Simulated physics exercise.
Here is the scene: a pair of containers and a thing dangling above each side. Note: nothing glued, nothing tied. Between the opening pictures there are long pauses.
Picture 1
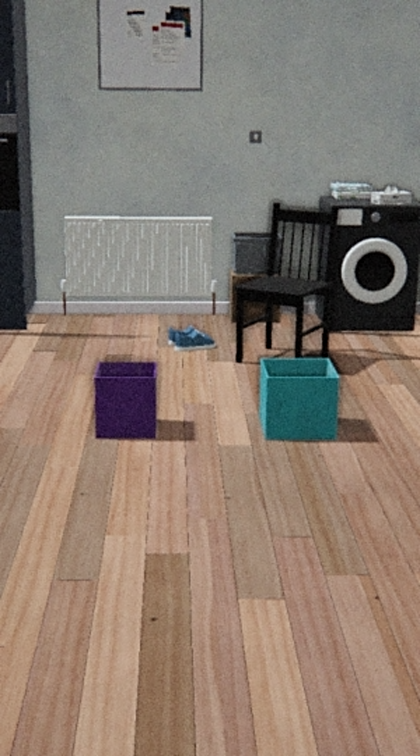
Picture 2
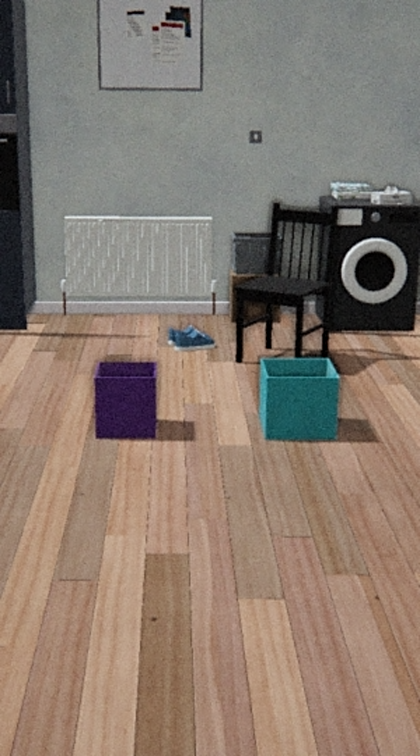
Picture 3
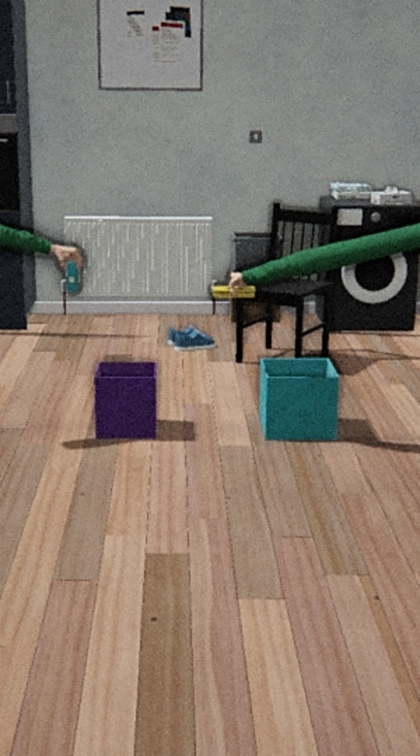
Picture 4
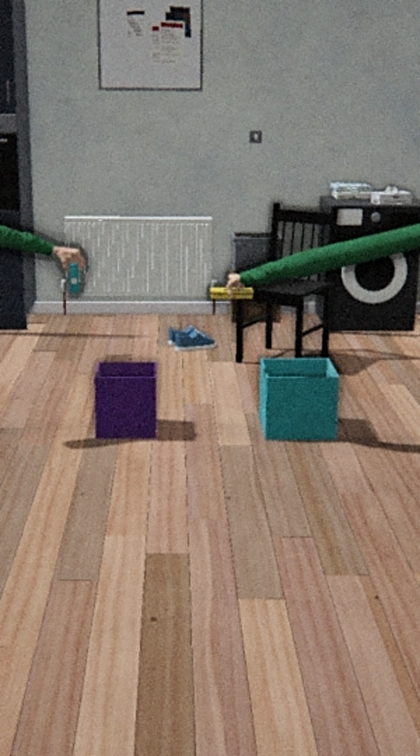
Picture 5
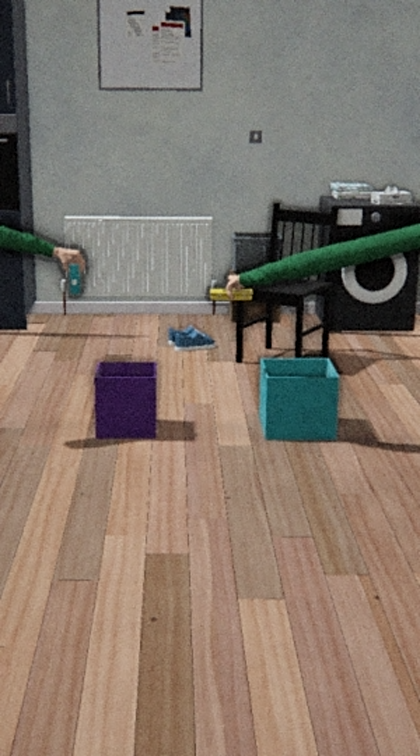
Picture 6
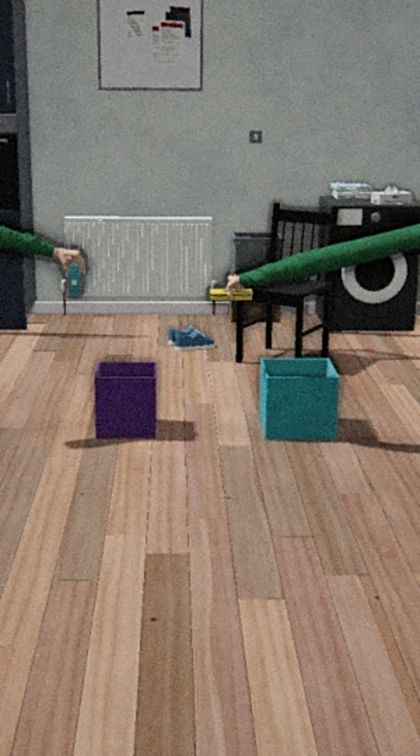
Two green-sleeved arms came into view from either side, the left hand holding a turquoise shaker and the right a yellow case, then stayed almost still above the floor near purple and teal baskets.
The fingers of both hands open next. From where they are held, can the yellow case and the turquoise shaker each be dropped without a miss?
Here the yellow case cannot, the turquoise shaker cannot.
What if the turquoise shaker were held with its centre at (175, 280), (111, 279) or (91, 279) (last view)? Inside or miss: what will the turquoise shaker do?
Trial 1: It finishes off target. Trial 2: It finishes in the opening. Trial 3: It finishes off target.
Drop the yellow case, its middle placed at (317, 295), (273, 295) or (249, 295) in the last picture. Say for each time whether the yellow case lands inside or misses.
So, taking them in order, it drops in, it drops in and it fails to go in.
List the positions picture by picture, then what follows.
Left basket (127, 399), in the first picture.
Right basket (298, 398), in the second picture.
Still on the way; yellow case (234, 292); left basket (127, 399), in the third picture.
Still on the way; turquoise shaker (74, 278); right basket (298, 398), in the fourth picture.
Still on the way; yellow case (231, 295); left basket (127, 399), in the fifth picture.
In place, still held; yellow case (231, 295); turquoise shaker (75, 279); right basket (298, 398), in the sixth picture.
Then, 0.26 s after the last picture, yellow case falling near (231, 345); turquoise shaker falling near (76, 330).
At rest, the yellow case ends up outside, near (229, 425); the turquoise shaker ends up outside, near (79, 416).
